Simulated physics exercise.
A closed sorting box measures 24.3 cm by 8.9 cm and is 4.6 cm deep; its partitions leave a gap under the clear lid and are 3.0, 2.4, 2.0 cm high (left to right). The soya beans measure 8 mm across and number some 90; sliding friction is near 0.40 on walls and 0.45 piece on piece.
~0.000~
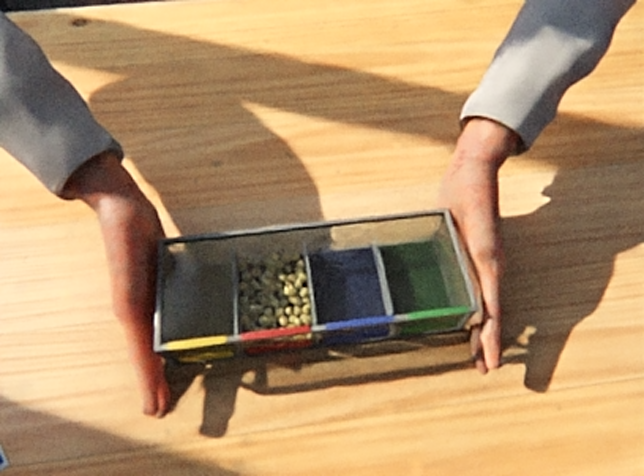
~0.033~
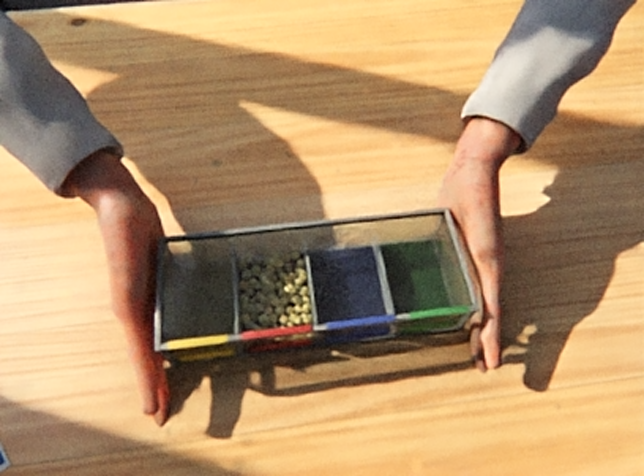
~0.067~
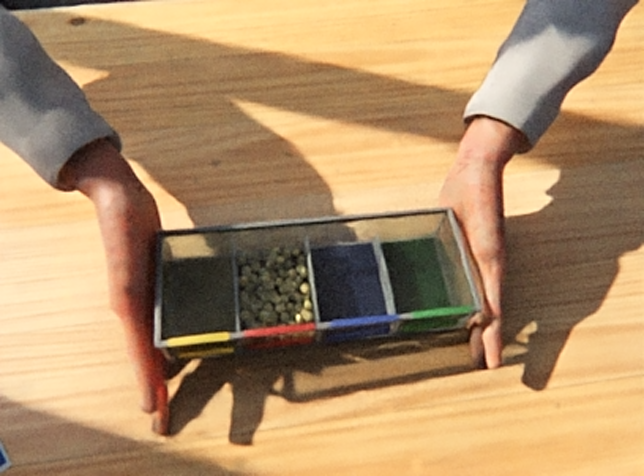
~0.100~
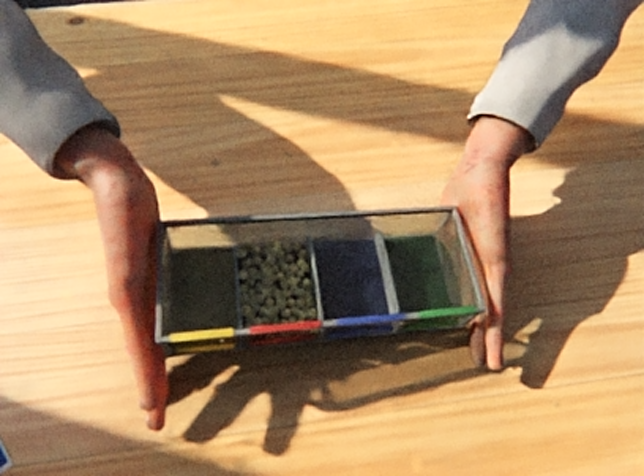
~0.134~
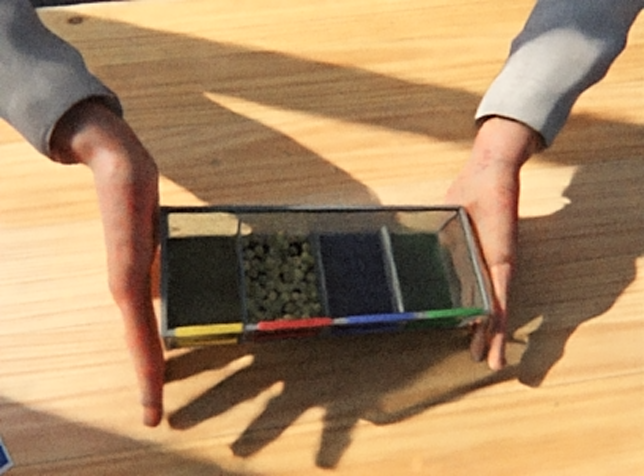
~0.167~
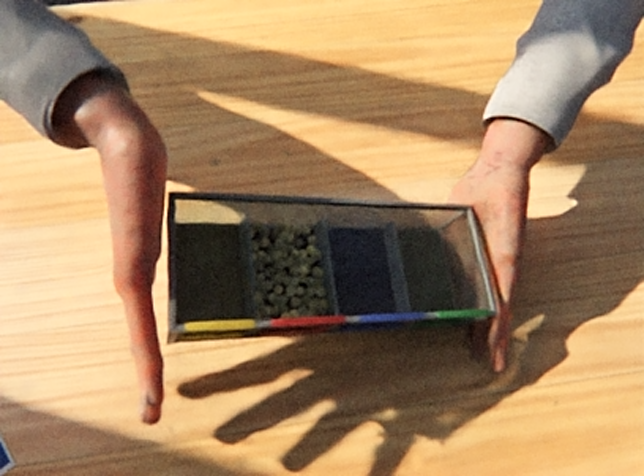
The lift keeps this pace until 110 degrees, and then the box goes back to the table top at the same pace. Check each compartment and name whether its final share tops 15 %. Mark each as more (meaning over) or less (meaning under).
Red - less; blue - less; green - more; yellow - less.
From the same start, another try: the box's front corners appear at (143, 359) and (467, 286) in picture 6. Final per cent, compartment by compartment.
Each compartment ends like this: Red 65 per cent, blue 0 per cent, green 0 per cent, yellow 35 per cent.
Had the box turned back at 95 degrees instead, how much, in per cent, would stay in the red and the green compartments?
In per cent, red comes to 20 and green to 70.
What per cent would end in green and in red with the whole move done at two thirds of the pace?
Final split: Green = 85 %, red = 10 %.
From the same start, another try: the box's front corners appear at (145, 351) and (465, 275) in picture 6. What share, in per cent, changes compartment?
Near 50 %.
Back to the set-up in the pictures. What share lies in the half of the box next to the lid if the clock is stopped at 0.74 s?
Roughly 90 per cent.
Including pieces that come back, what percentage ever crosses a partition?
Something like 100 per cent of the pieces.
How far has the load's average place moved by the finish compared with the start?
About 12.5 cm.
After 0.74 s, tilt 110 degrees; red 50 %, blue 45 %, green 10 %.
After 1.13 s, tilt 47 degrees; red 5 %, blue 5 %, green 90 %.
After 1.60 s, tilt 0 degrees; blue 5 %, green 90 %.
At rest (2.0 s), red 0 %, blue 5 %, green 90 %, yellow 0 %.
